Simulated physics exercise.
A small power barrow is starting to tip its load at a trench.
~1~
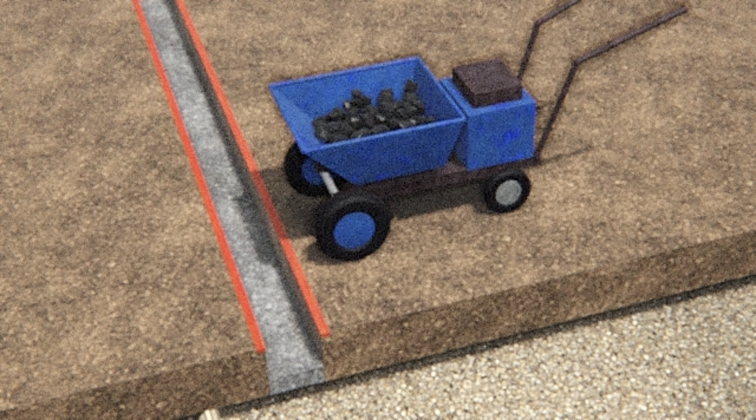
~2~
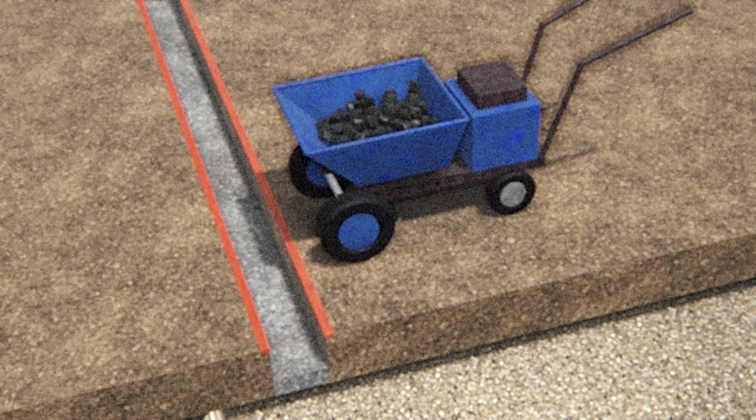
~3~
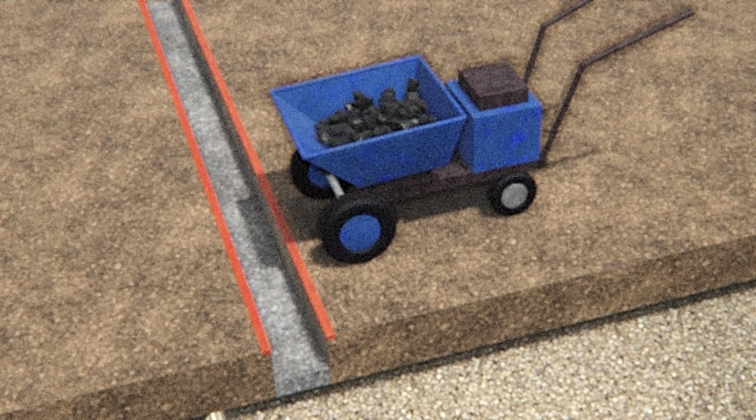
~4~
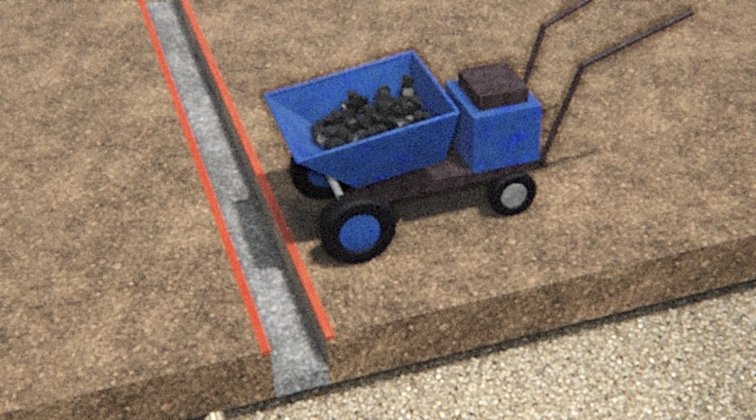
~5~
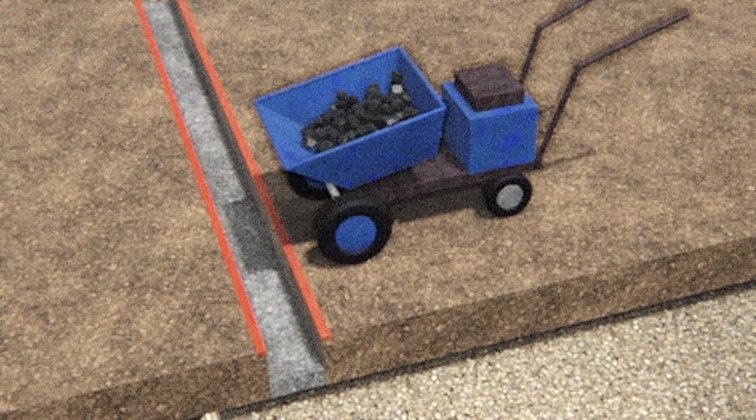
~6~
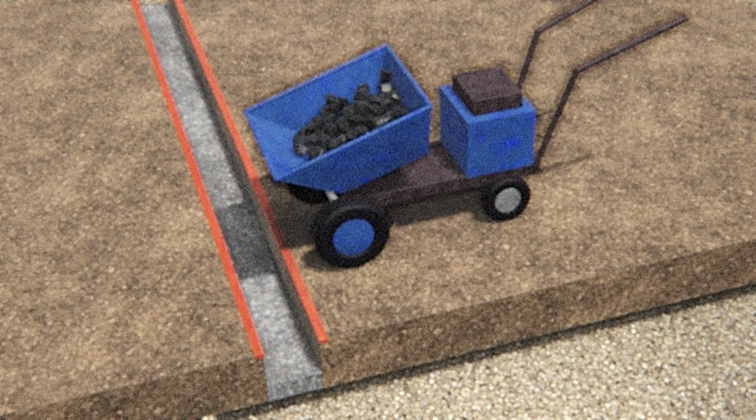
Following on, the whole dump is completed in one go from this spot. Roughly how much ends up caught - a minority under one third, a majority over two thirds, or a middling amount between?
I reckon it's the low case, with the trench getting short of one-third.
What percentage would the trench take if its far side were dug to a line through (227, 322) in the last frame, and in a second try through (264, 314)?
In order: 80 per cent, then 0 per cent.
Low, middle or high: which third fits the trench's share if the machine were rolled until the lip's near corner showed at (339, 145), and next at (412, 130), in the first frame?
For the first position, above two thirds; for the second, less than a third.
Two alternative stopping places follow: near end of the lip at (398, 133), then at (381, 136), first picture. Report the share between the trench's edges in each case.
Close to 40 in a hundred, and close to 70 in a hundred.
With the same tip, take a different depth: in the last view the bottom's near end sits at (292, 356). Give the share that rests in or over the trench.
I'd put it at about 10 in a hundred.
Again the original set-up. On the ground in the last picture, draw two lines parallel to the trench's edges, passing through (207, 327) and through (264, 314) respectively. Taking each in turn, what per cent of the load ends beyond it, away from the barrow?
In order: 20 per cent, then 60 per cent.
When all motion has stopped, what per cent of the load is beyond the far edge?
Roughly 55 in a hundred.
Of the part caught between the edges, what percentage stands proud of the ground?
Estimate: Near 20 in a hundred.
Soon, skip tipped steeply; all in the skip.
A while on, skip tipped steeply; nearly all in the skip; a small part beyond it.
Towards the end, skip tipped right over; about a third in the skip; a small part in or heaped over the trench; about half beyond it.
Finally, skip tipped right over; about a quarter in the skip; a small part in or heaped over the trench; about half beyond it.
